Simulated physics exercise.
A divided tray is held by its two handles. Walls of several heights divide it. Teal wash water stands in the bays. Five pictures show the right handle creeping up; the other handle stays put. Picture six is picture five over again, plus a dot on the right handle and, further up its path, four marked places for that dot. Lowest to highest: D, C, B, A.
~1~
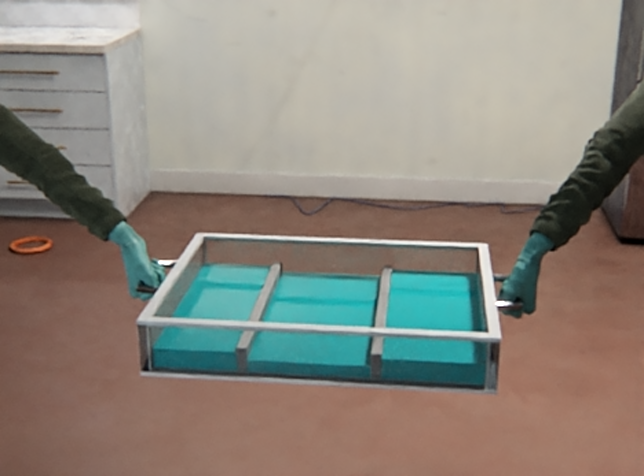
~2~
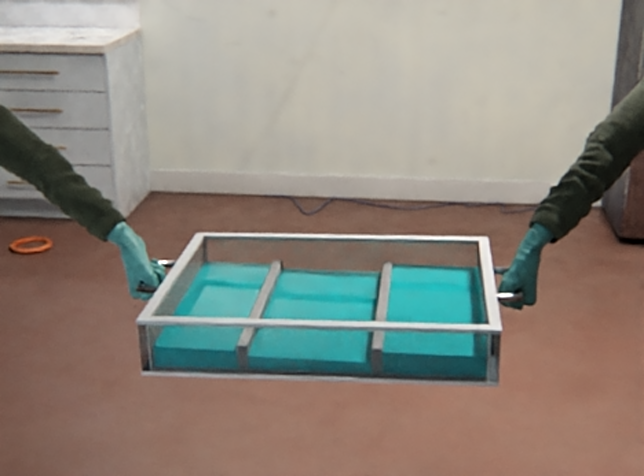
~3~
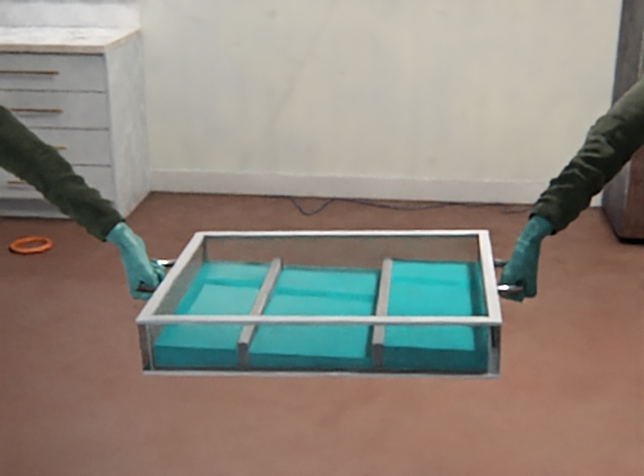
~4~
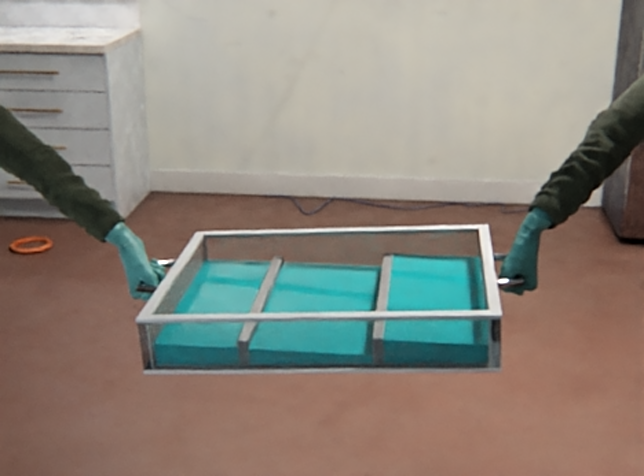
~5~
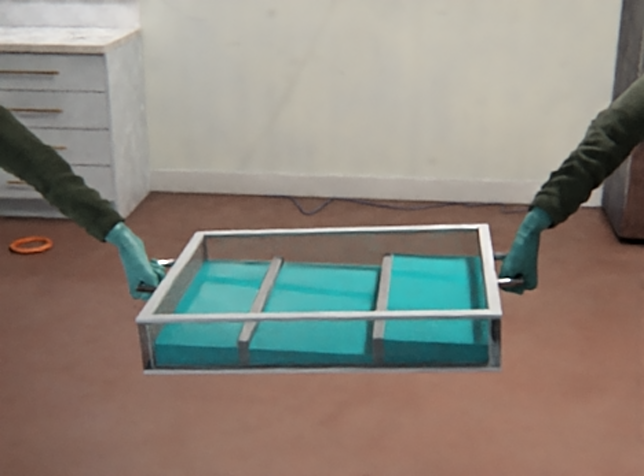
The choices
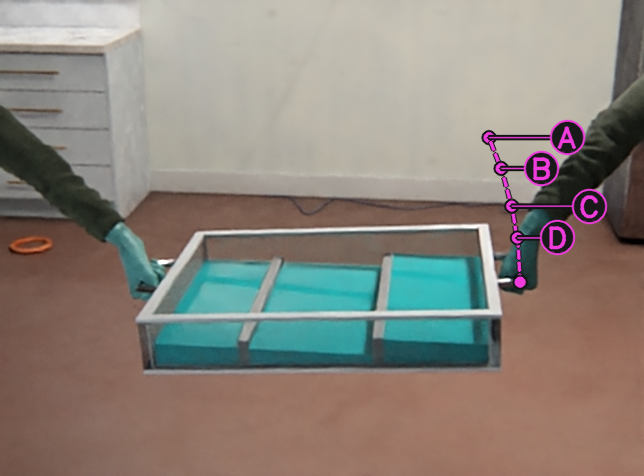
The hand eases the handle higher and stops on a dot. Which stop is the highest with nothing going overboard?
C.
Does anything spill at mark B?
Yes, that goes wrong.
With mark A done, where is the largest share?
The left bay.
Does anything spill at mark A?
Yes, it does.
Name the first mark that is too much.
It is B.
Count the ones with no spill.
Two of them.
On the marked copy, A at (489, 137); B at (501, 168); C at (511, 206); D at (517, 237).
For mark A, about 23 % goes over the rim.
For mark B, about 10 % goes over the rim.
For mark C, nothing spills; the left bay holds the most.
For mark D, nothing spills; the left bay holds the most.
